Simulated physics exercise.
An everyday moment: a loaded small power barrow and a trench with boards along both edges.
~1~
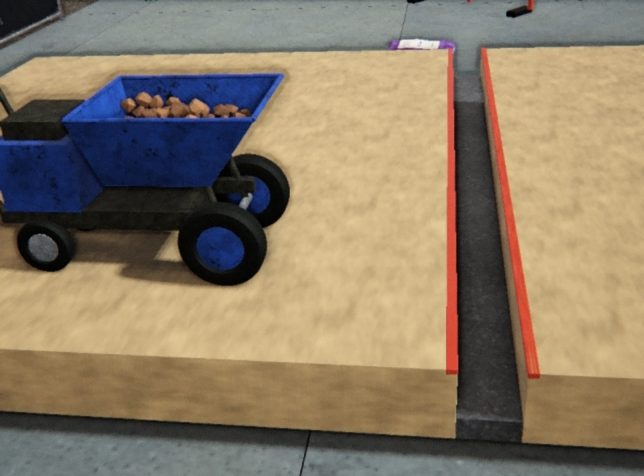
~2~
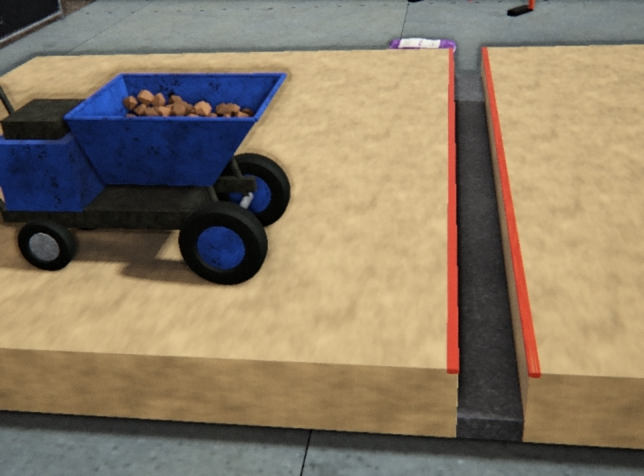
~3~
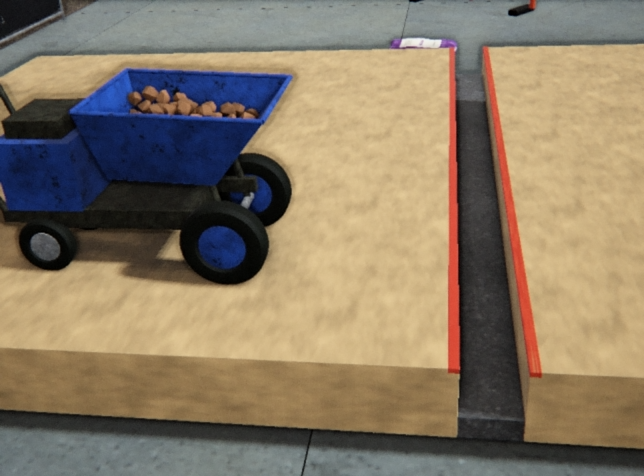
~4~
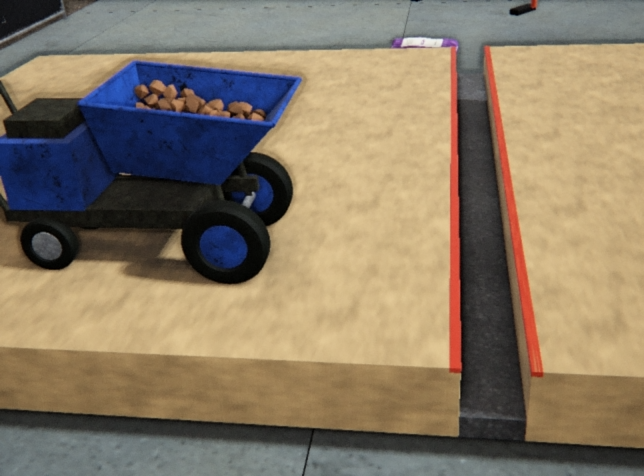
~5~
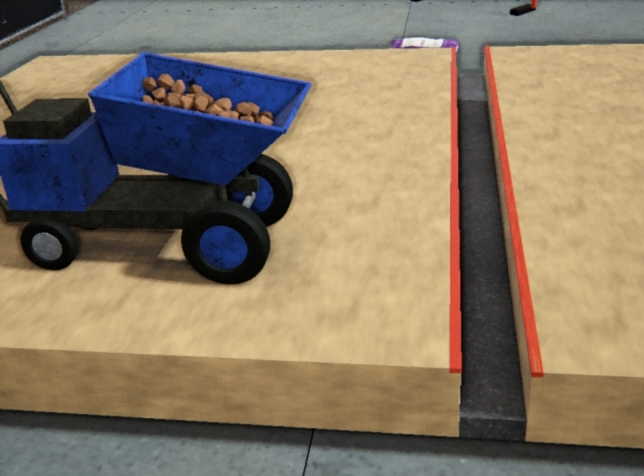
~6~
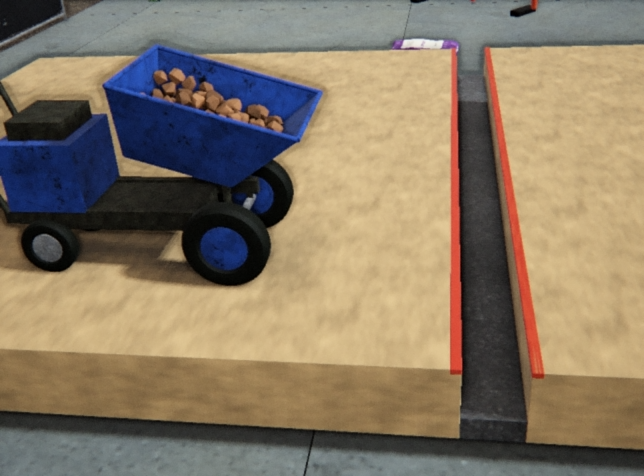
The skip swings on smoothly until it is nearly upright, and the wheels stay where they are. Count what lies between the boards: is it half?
In the trench: Under half.
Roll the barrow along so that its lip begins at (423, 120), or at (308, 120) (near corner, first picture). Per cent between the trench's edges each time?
Roughly 0 per cent, and 70 per cent.
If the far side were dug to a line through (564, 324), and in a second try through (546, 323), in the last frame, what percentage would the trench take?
First some 20, then 20 per cent.
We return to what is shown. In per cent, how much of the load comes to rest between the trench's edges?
Close to 20 per cent.
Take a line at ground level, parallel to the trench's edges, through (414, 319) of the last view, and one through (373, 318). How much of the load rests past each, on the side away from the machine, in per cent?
In turn 50 and 80 in a hundred.
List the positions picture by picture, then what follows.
In the first picture, lip of the skip at (252, 120), level; top of the load at (176, 113), clay clods; first edge of the trench at (452, 320); far edge at (526, 323), the trench under half as wide as the skip, and about as deep as wide.
In the second picture, lip of the skip at (255, 120), level; top of the load at (178, 112).
In the third picture, lip of the skip at (262, 122), tipped barely; top of the load at (184, 110).
In the fourth picture, lip of the skip at (272, 125), tipped a little; top of the load at (162, 108).
In the fifth picture, lip of the skip at (284, 131), tipped a little; top of the load at (170, 104).
In the sixth picture, lip of the skip at (297, 140), tipped clearly; top of the load at (166, 106); first edge of the trench at (456, 320); far edge at (531, 322).
Soon, skip tipped steeply; all in the skip.
A while on, skip tipped right over; nearly all in the skip; a stray few short of the trench.
Towards the end, skip tipped right over; about a third in the skip; about half short of the trench; a small part in or heaped over the trench.
Finally, skip tipped right over; a small part in the skip; about two thirds short of the trench; about a quarter in or heaped over the trench; none beyond it.
